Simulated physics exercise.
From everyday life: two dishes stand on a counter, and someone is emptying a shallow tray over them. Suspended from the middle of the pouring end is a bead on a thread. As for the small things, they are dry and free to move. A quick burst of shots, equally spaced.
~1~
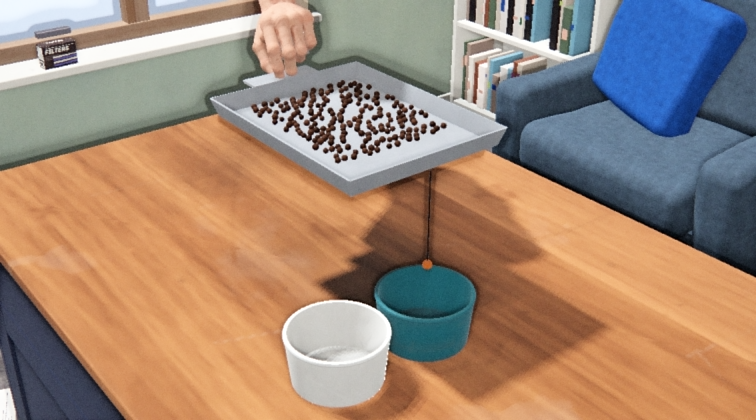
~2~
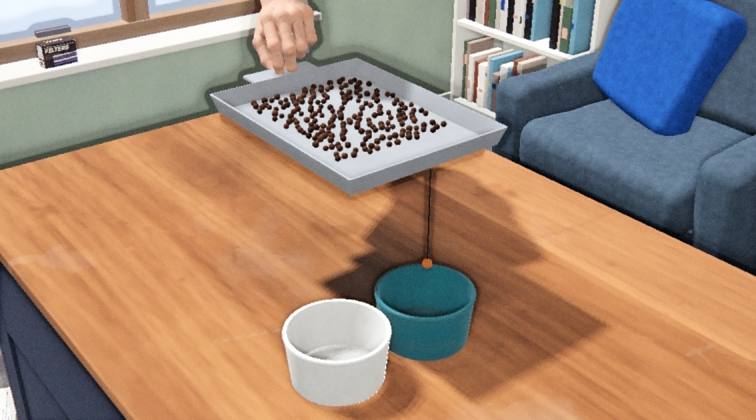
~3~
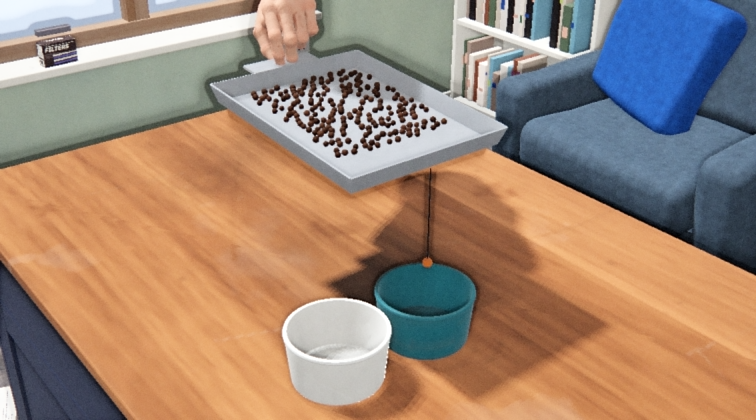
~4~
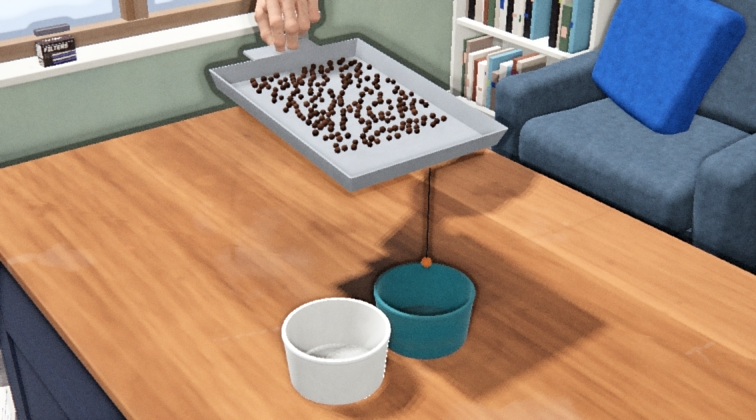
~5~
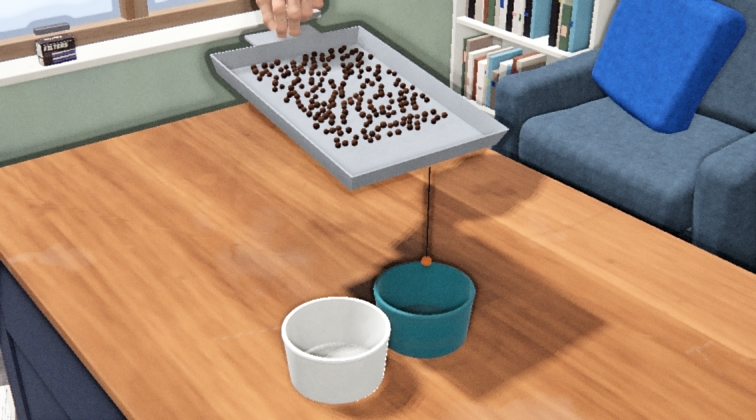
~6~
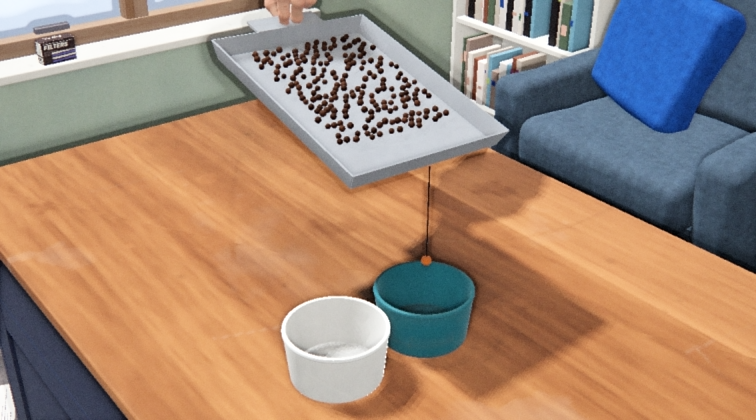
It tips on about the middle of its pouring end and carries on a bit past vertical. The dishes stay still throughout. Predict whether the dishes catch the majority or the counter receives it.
The counter receives the majority.
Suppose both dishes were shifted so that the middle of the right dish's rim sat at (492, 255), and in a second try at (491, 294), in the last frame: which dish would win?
Result, try one: The right of the two; try two: The right of the two.
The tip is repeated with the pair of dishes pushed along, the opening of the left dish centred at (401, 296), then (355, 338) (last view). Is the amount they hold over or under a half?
Earlier try a majority share, later try a minority share.
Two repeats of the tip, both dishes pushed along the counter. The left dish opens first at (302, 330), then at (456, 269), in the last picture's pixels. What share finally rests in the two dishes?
Close to 0 in a hundred, then close to 70 in a hundred.
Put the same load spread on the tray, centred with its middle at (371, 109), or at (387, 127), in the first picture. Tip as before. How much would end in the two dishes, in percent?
It comes to about 10 per cent the first time and about 20 per cent the second.
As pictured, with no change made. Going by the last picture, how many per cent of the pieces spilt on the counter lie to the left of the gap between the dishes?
Close to 0 per cent of the spill, I think.
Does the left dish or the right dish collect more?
Simple - it is the one placed right.
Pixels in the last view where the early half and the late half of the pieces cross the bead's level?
I'd place the first part at (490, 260) and the rest at (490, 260).
Soon after the last picture, tray tipped steeply; nearly all on the tray; a stray few in the right dish; a stray few outside both; a stray few in the air.
A little later, tray tipped right over; about half on the tray; a stray few in the left dish; a small part in the right dish; a small part outside both; about a quarter in the air.
Later still, tray tipped past a quarter turn; a stray few in the left dish; about a quarter in the right dish; most outside both.
At rest, tray tipped past a quarter turn; a stray few in the left dish; about a quarter in the right dish; most outside both.
